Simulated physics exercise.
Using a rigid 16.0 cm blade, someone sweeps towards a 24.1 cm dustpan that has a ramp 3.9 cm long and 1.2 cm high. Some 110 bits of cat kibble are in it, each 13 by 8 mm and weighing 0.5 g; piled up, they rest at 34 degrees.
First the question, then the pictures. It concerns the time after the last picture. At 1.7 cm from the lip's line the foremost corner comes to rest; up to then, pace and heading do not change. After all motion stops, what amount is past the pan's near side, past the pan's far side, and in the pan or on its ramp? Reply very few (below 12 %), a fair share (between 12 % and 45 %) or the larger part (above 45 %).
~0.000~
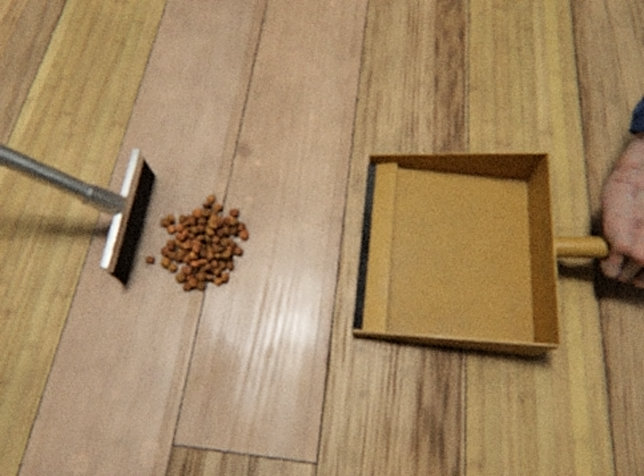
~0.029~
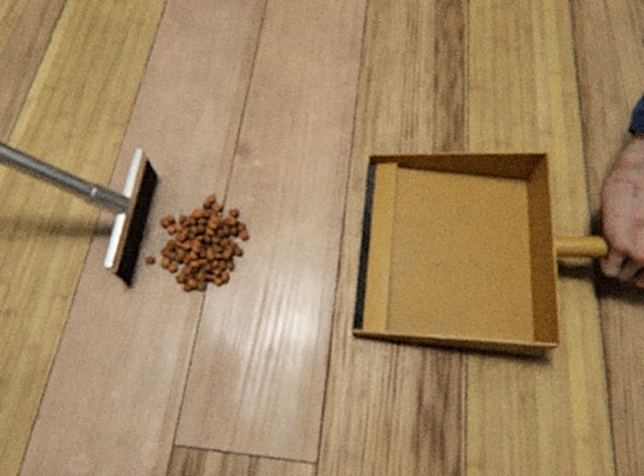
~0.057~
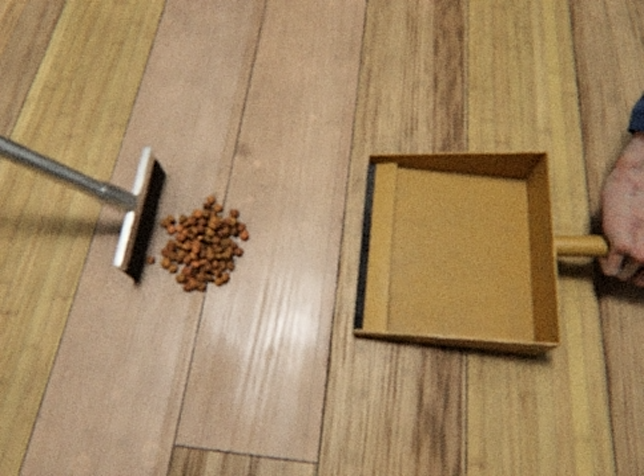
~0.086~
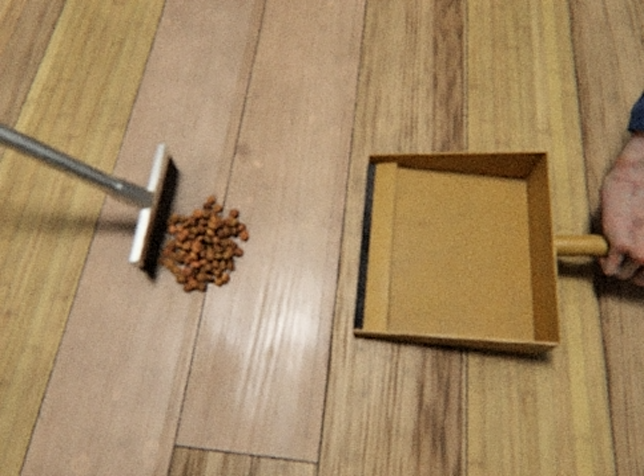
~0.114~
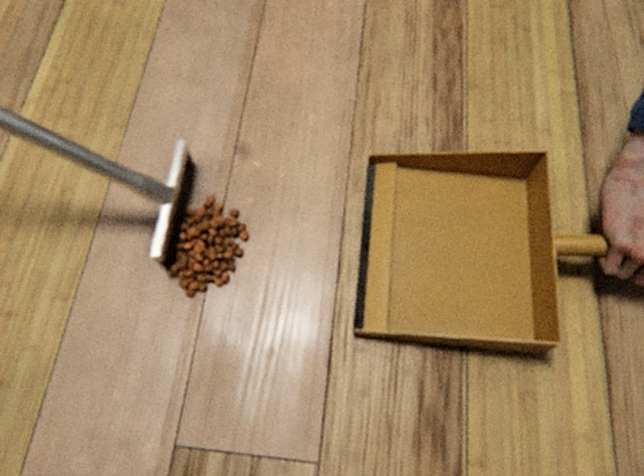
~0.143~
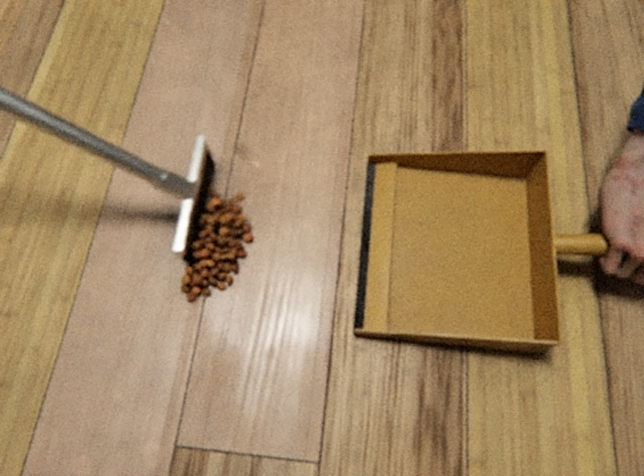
Near side - very few; far side - very few; pan - a fair share.
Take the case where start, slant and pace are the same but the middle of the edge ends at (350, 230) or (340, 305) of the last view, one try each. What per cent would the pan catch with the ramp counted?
Roughly 50 per cent for the first try and 45 per cent for the second.
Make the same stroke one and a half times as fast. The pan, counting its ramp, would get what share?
Then around 50 per cent.
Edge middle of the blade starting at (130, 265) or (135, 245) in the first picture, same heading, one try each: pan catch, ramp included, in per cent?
Close to 50 in a hundred, then close to 45 in a hundred.
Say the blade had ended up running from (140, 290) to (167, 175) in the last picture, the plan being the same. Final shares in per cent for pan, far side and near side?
The pan gets 15, the far side 0 and the near side 25.
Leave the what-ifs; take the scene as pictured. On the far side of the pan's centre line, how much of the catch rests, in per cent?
Around 100 in a hundred.
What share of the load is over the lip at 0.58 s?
I'd put it near 30 per cent at that point.
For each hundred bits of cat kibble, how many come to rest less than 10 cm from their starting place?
Roughly 20 in a hundred.
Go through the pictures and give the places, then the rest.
In the first picture, blade from (108, 268) to (139, 156), moved 0.0 cm, 0 of the pieces shifted so far; middle of the pieces at (203, 239); pan at (461, 254).
In the second picture, blade from (112, 267) to (142, 156), moved 0.4 cm, 0 of the pieces shifted so far; middle of the pieces at (203, 240).
In the third picture, blade from (121, 266) to (150, 155), moved 1.5 cm, 0 of the pieces shifted so far; middle of the pieces at (203, 240).
In the fourth picture, blade from (137, 262) to (165, 152), moved 3.4 cm, 5 of the pieces shifted so far; middle of the pieces at (203, 240).
In the fifth picture, blade from (158, 257) to (183, 147), moved 5.8 cm, 49 of the pieces shifted so far; middle of the pieces at (211, 247).
In the sixth picture, blade from (180, 251) to (203, 143), moved 8.5 cm, 113 of the pieces shifted so far; middle of the pieces at (219, 247); pan at (460, 253). The blade's pace is about 0.91 m/s, heading 22 degrees away from the viewer's side.
After 0.27 s, middle of the blade 11 cm from the lip; 0 % over the lip, far side 0 %, near side 0 %.
After 0.36 s, middle of the blade 4 cm from the lip; 5 % over the lip, far side 5 %, near side 0 %.
Then, at 0.58 s, middle of the blade 2 cm from the lip; 30 % over the lip, far side 5 %, near side 5 %.
In the end, at 1.1 s, near side 5 %, far side 5 %, pan 25 %, in front of the lip or behind the blade 65 %.
